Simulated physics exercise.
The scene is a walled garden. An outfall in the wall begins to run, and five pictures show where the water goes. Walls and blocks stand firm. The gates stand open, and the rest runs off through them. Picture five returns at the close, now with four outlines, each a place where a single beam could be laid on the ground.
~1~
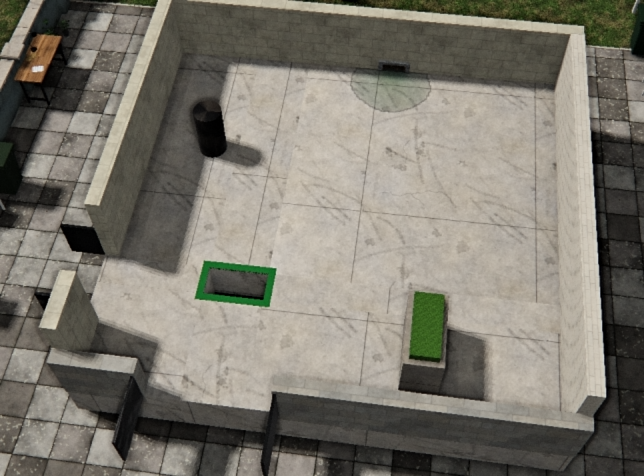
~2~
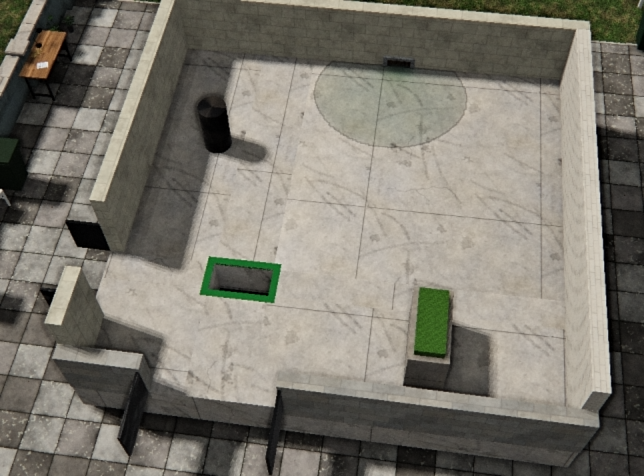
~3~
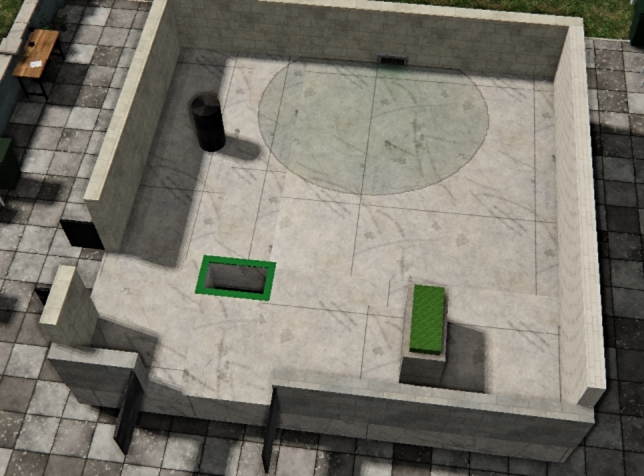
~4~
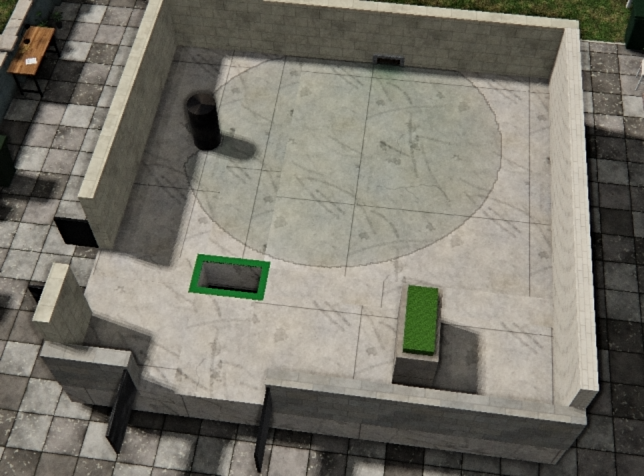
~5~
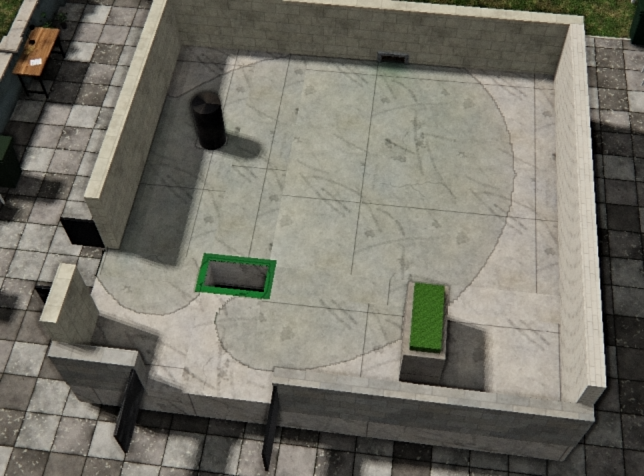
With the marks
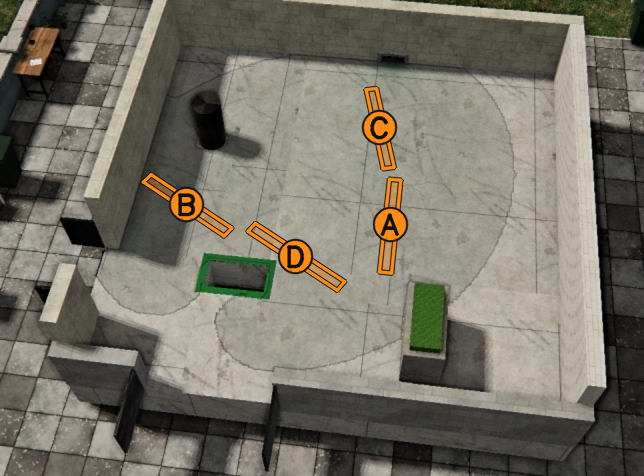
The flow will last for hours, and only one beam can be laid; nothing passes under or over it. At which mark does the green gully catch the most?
Use spot B.
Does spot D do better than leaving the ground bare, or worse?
It is worse.
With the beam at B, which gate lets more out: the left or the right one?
The right one.
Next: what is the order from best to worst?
B, A, C, D.
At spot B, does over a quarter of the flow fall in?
Yes.
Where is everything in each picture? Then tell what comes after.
The first frame shows outfall at (394, 67); green gully at (236, 284); open gate at (212, 390); open gate at (109, 287); front seen at (409, 105), 3 % of the ground wet; green gully still dry.
The second frame shows front seen at (330, 123), 9 % of the ground wet; green gully still dry.
The third frame shows front seen at (311, 177), 21 % of the ground wet; green gully still dry.
The fourth frame shows front seen at (265, 249), 40 % of the ground wet; green gully still dry.
The fifth frame shows front seen at (112, 285), 64 % of the ground wet; green gully taking water.
On the marked copy, A from (385, 272) to (395, 179); B from (147, 178) to (227, 232); C from (371, 89) to (388, 168); D from (251, 227) to (340, 285).
With A, about 23 % of the stream goes into the green gully, about 77 % out by the gates.
With B, about 46 % of the stream goes into the green gully, about 52 % out by the gates.
With C, about 15 % of the stream goes into the green gully, about 83 % out by the gates.
With D, about 9 % of the stream goes into the green gully, about 91 % out by the gates.
